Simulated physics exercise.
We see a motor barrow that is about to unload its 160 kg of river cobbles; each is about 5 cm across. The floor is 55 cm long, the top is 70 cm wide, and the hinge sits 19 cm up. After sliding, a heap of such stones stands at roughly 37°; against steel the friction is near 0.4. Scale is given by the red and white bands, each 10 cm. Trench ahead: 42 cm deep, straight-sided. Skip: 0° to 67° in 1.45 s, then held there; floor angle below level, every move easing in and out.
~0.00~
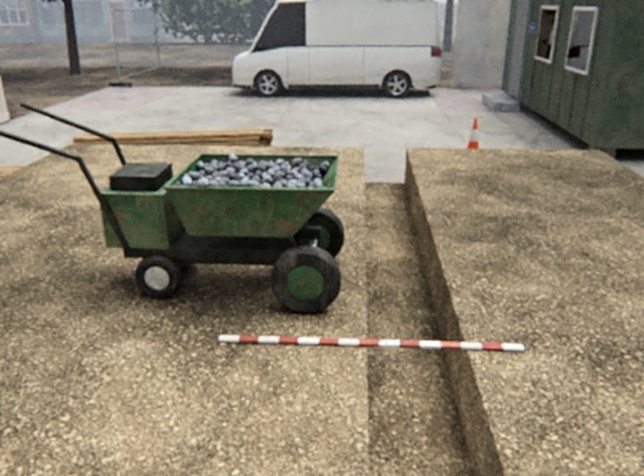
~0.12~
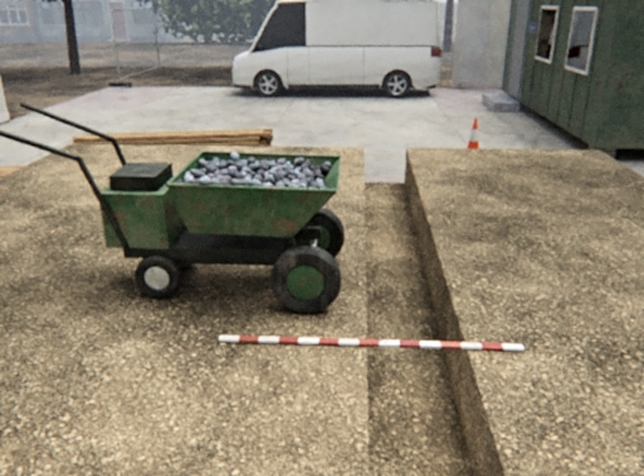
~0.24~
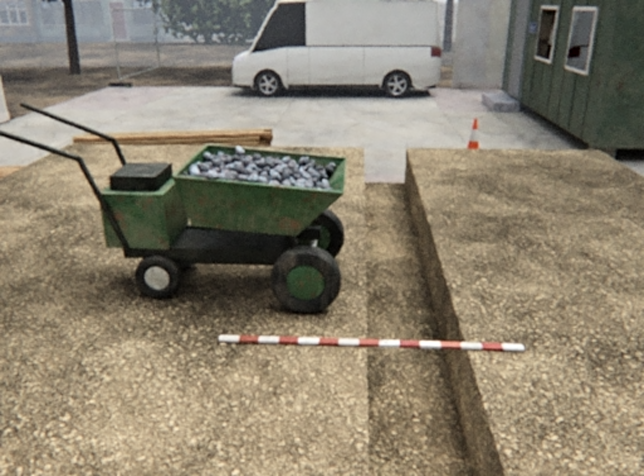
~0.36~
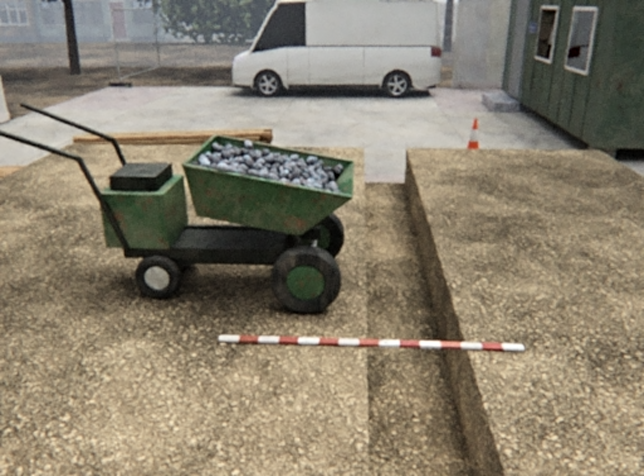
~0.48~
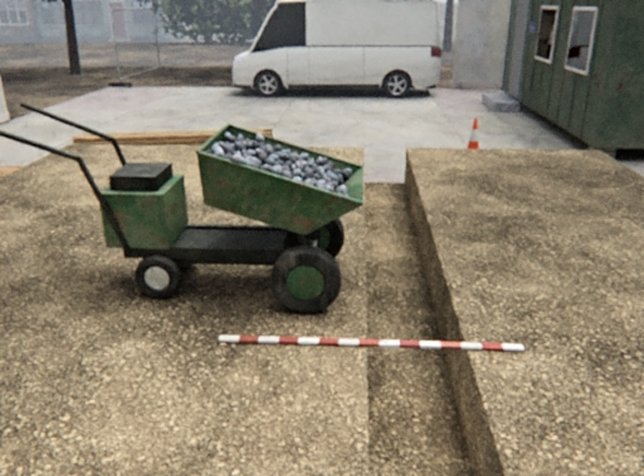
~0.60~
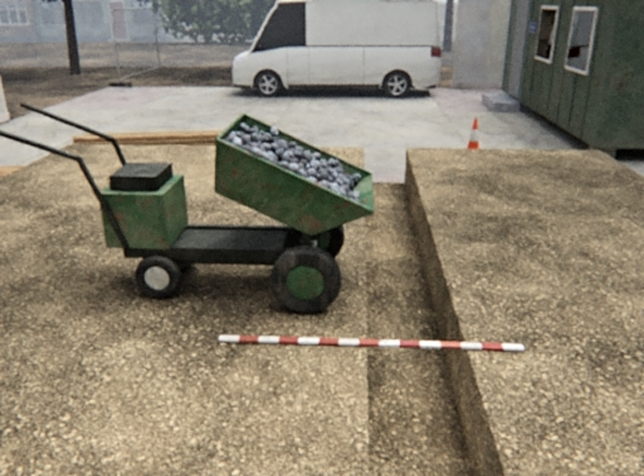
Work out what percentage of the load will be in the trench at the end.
It comes to roughly 79 percent of the load.
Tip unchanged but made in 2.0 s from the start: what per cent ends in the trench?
In that case some 85 per cent.
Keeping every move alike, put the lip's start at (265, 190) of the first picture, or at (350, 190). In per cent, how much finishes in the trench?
The first gives about 95 percent and the second about 60 percent.
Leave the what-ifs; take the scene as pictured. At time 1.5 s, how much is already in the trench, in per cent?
Roughly 30 percent of the load.
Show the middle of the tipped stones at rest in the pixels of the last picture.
Roughly at pixel (426, 333).
After 1.1 s the floor is at 57°; 99 % in the skip, 1 % in the trench; the foremost stones are at (412, 242).
After 1.5 s the floor is at 67°; 59 % in the skip, 31 % in the trench, 10 % past the trench; the foremost stones are at (486, 290).
After 1.9 s the floor is at 67°; 29 % in the skip, 49 % in the trench, 21 % past the trench; the foremost stones are at (543, 281).
After 3.8 s the floor is at 67°; 0 % in the skip, 79 % in the trench, 21 % past the trench; the foremost stones are at (577, 282).
